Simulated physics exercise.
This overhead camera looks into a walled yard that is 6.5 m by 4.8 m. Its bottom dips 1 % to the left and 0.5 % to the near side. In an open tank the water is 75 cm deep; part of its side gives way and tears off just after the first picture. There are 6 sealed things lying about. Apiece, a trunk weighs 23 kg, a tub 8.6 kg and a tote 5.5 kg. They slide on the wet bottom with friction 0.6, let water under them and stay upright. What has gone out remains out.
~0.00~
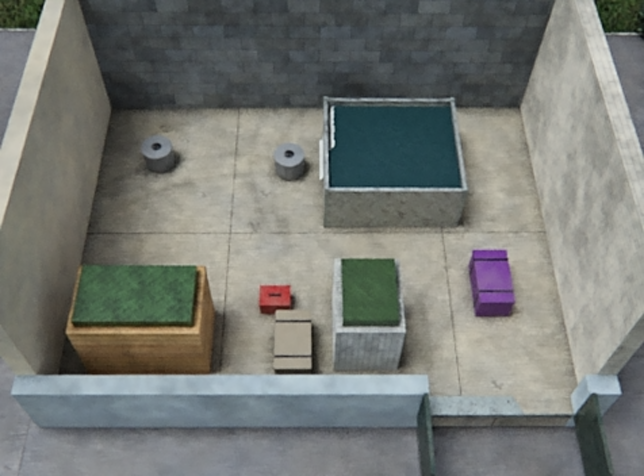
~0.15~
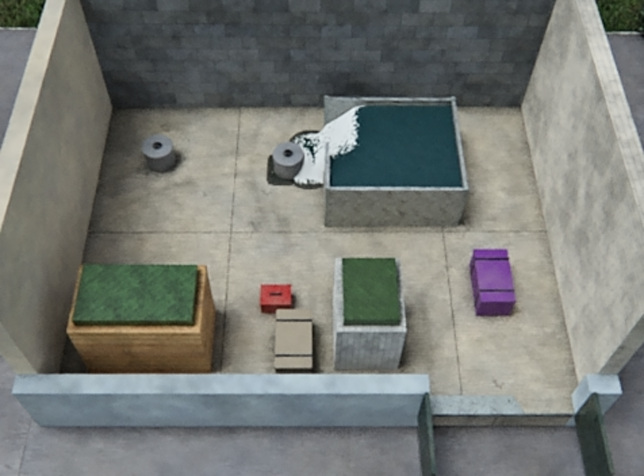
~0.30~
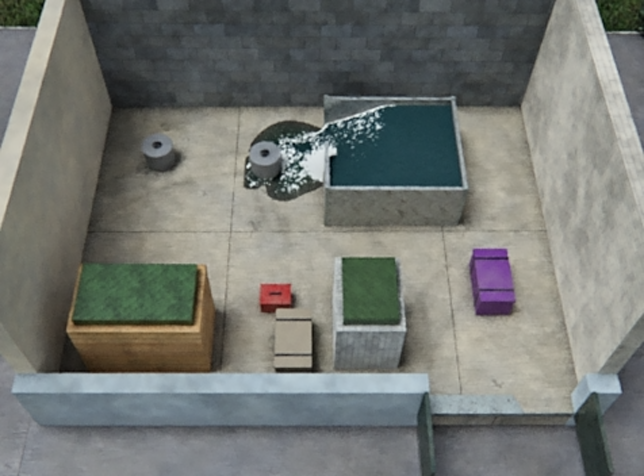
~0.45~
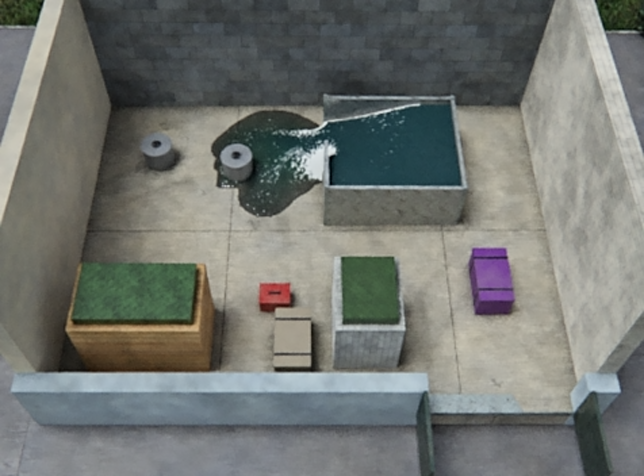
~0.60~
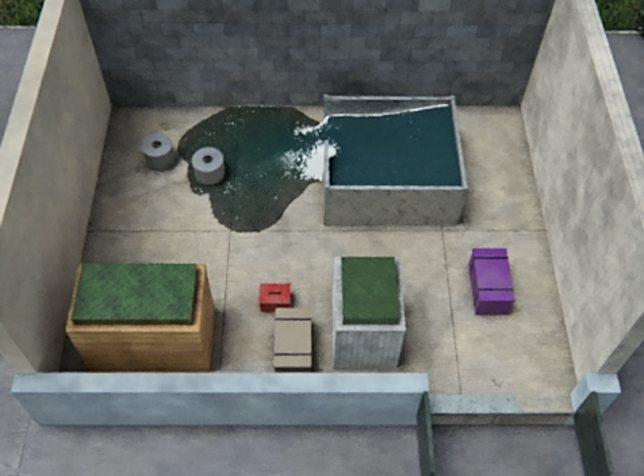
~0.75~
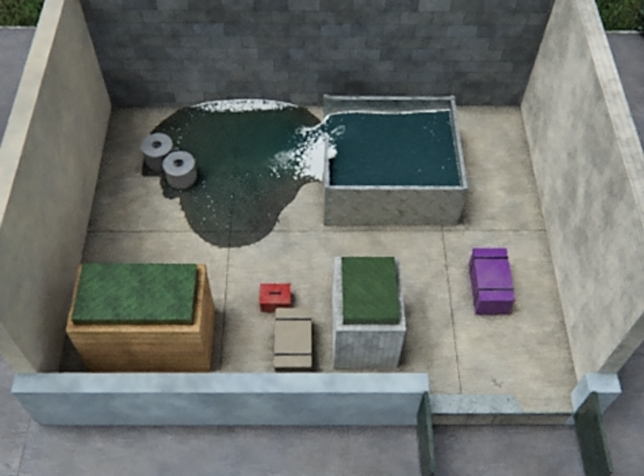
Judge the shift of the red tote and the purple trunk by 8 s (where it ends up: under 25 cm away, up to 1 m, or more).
Final positions: The red tote lands far from its start, the purple trunk stays near its start.
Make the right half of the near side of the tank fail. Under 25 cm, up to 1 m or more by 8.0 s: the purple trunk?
In that case the purple trunk ends far away.
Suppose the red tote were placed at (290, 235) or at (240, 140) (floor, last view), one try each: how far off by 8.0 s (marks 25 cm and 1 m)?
Try one, it is swept a long way; try two, it is swept a long way.
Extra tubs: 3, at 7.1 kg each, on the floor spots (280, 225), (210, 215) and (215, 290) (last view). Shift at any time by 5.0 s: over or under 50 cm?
In order: Below it, above it, above it.
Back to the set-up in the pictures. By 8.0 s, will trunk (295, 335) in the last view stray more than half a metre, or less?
Looking at the run, it comes out shy of the mark.
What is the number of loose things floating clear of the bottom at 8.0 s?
I count 4.
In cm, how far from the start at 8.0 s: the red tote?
Distance: Near 350 cm.
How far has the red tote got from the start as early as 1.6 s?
It has shifted about 0 cm.
After 1.6 s the red tote is near (275, 293), 0.0 m from its start, aground; the purple trunk is near (494, 273), 0.0 m from its start, aground; 0 of 6 are out; 2 afloat.
After 3.6 s the red tote is near (285, 293), 0.1 m from its start, aground; the purple trunk is near (494, 273), 0.0 m from its start, aground; 0 of 6 are out; 2 afloat.
After 5.6 s the red tote is near (343, 260), 1.0 m from its start, afloat; the purple trunk is near (494, 273), 0.0 m from its start, aground; 0 of 6 are out; 3 afloat.
After 8.0 s the red tote is near (531, 224), 3.7 m from its start, afloat; the purple trunk is near (494, 273), 0.0 m from its start, aground; 0 of 6 are out; 4 afloat.
